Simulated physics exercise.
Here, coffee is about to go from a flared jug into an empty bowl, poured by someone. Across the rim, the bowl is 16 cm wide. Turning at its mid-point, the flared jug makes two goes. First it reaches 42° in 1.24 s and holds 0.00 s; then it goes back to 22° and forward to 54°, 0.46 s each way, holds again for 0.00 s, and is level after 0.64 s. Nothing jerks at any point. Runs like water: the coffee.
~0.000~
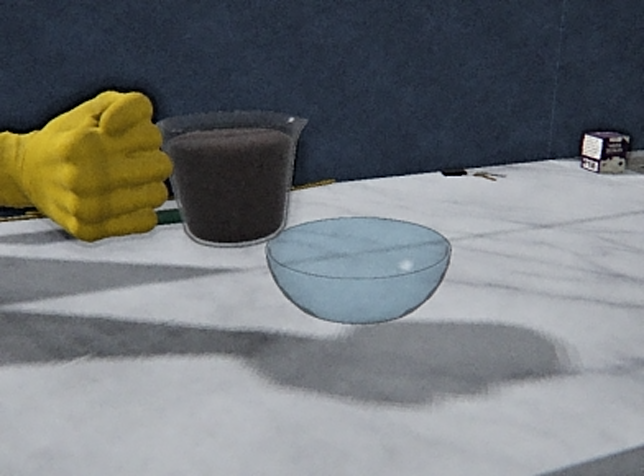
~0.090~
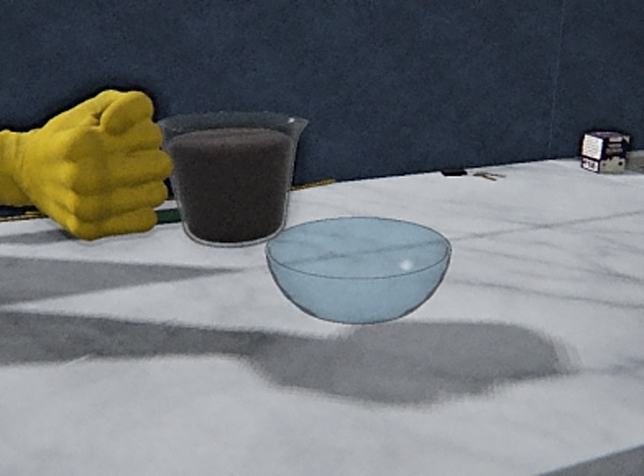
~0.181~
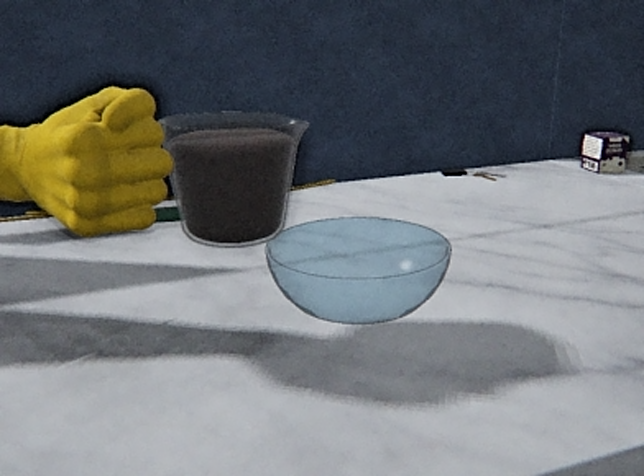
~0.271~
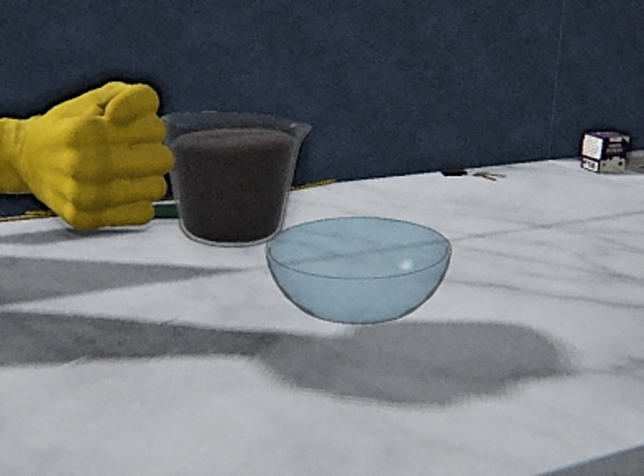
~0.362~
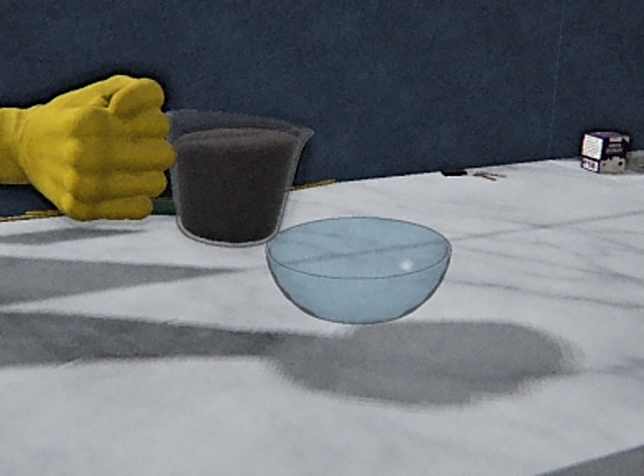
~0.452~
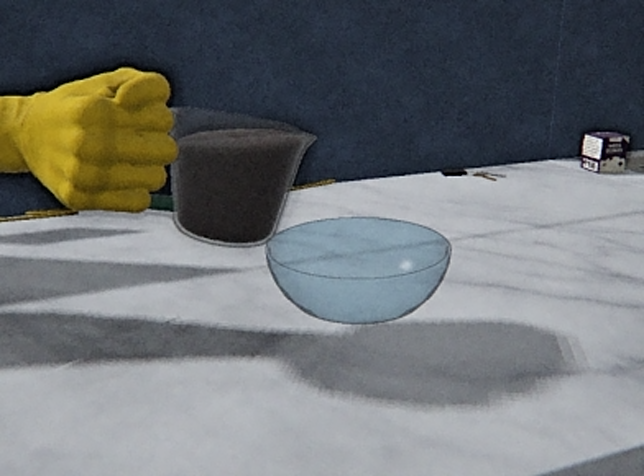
A yellow-gloved fist at the left rose a little while the clear jug of dark coffee beside it slowly leaned to the right, toward an empty, light-blue glass bowl on the marble surface.
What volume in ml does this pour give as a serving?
I would say about 250 ml.
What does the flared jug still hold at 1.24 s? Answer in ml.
I'd put it at around 380 ml.
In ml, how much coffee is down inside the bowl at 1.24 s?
100 ml, give or take.
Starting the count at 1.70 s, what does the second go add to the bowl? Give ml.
I'd say close to 90 ml more ends up in it.
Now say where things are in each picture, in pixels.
In the first picture, it leans 0°; its right rim is at (306, 118); the coffee meets the walls at (165, 143) and (289, 133); the bowl's rim runs from (270, 259) to (438, 235).
In the second picture, it leans 1°; its right rim is at (306, 119); the coffee meets the walls at (165, 142) and (289, 134).
In the third picture, it leans 2°; its right rim is at (308, 121); the coffee meets the walls at (166, 143) and (291, 134).
In the fourth picture, it leans 5°; its right rim is at (310, 124); the coffee meets the walls at (168, 143) and (293, 135).
In the fifth picture, it leans 8°; its right rim is at (312, 129); the coffee meets the walls at (172, 144) and (296, 135).
In the sixth picture, it leans 12°; its right rim is at (315, 135); the coffee meets the walls at (174, 144) and (303, 135).
Then, 1.24 s in, the tilt is 42° and the bowl has 105 ml, the flared jug 375 ml, and 5 ml is on the worktop.
Then, 1.70 s in, the tilt is 22° and the bowl has 160 ml, the flared jug 345 ml, and 15 ml is on the worktop.
Then, 2.16 s in, the tilt is 54° and the bowl has 175 ml, the flared jug 305 ml, and 15 ml is on the worktop.
Then, 2.62 s in, the tilt is 10° and the bowl has 250 ml, the flared jug 255 ml, and 15 ml is on the worktop.
Finally, the bowl has 250 ml, the flared jug 255 ml, and 15 ml is on the worktop.
